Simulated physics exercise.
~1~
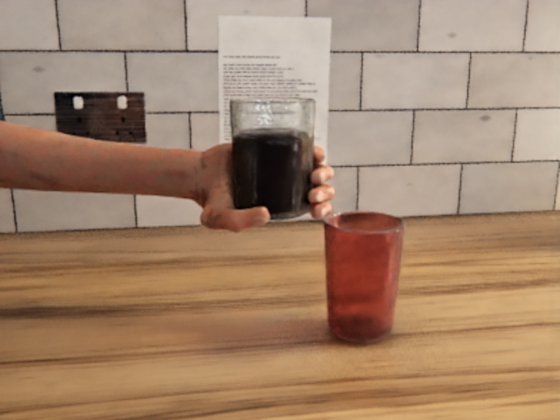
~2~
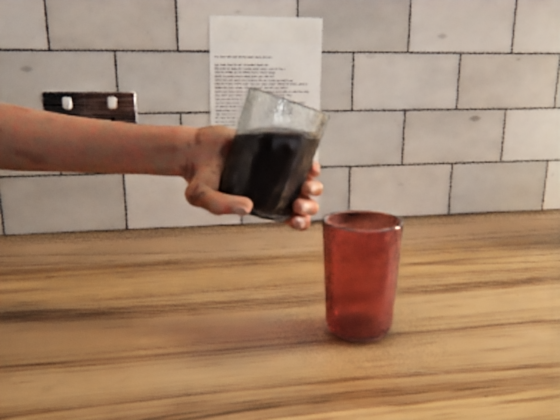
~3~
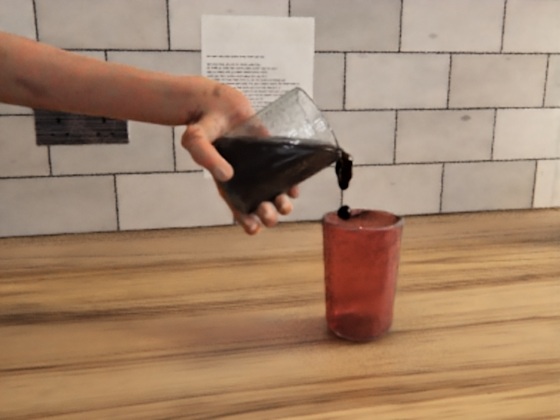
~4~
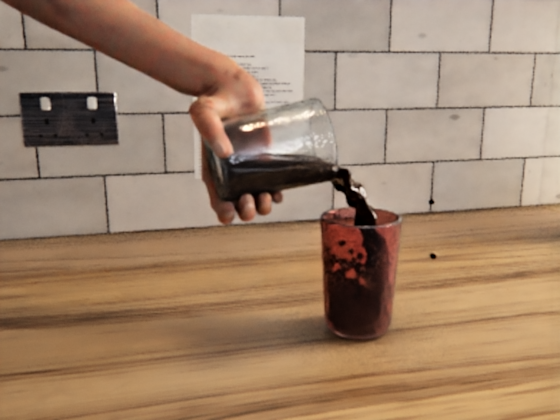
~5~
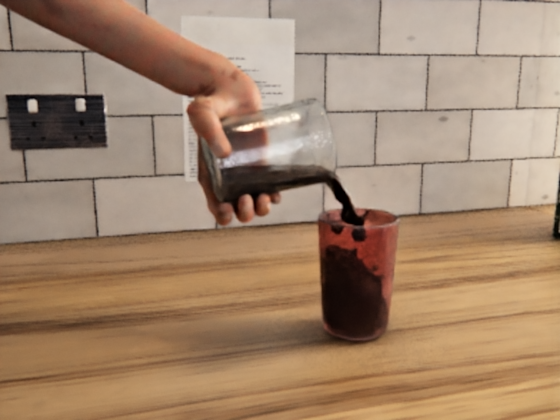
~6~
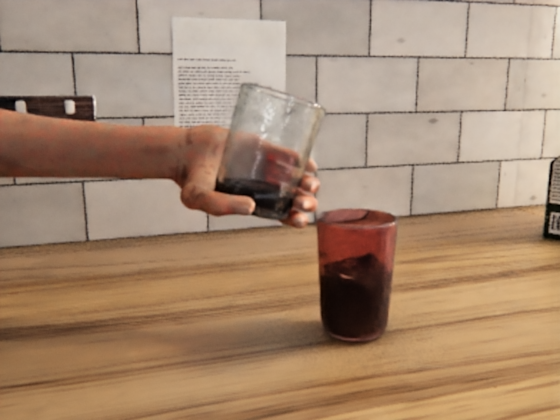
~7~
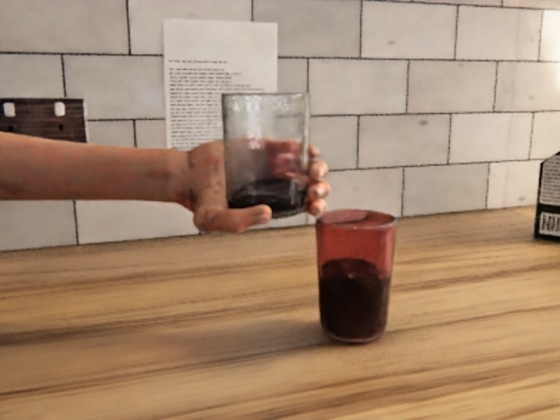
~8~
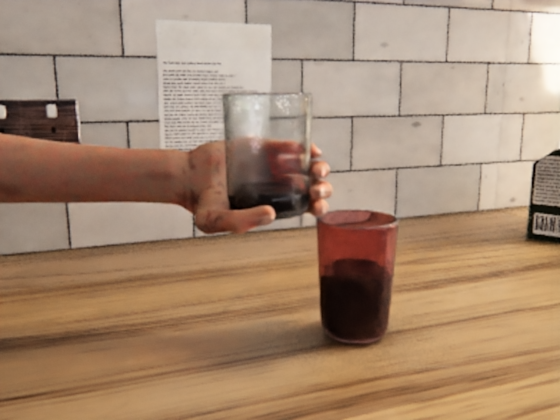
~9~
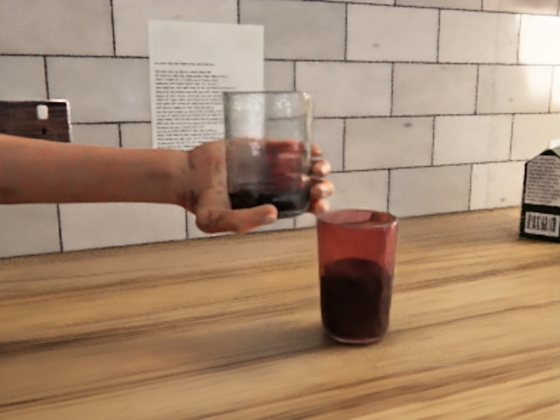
A hand holds a clear drinking glass, well filled with dark coffee, above and to the left of an empty red tall glass on a wooden work surface. The hand tips the glass to the right, slowly at first, until it lies nearly on its side. Coffee spills over the rim and streams into the tall glass, while a few dark drops appear off to the right. The hand pauses there as the level below climbs, then turns the glass upright again. At the end, the tall glass is roughly half full, and a little coffee remains in the held glass.
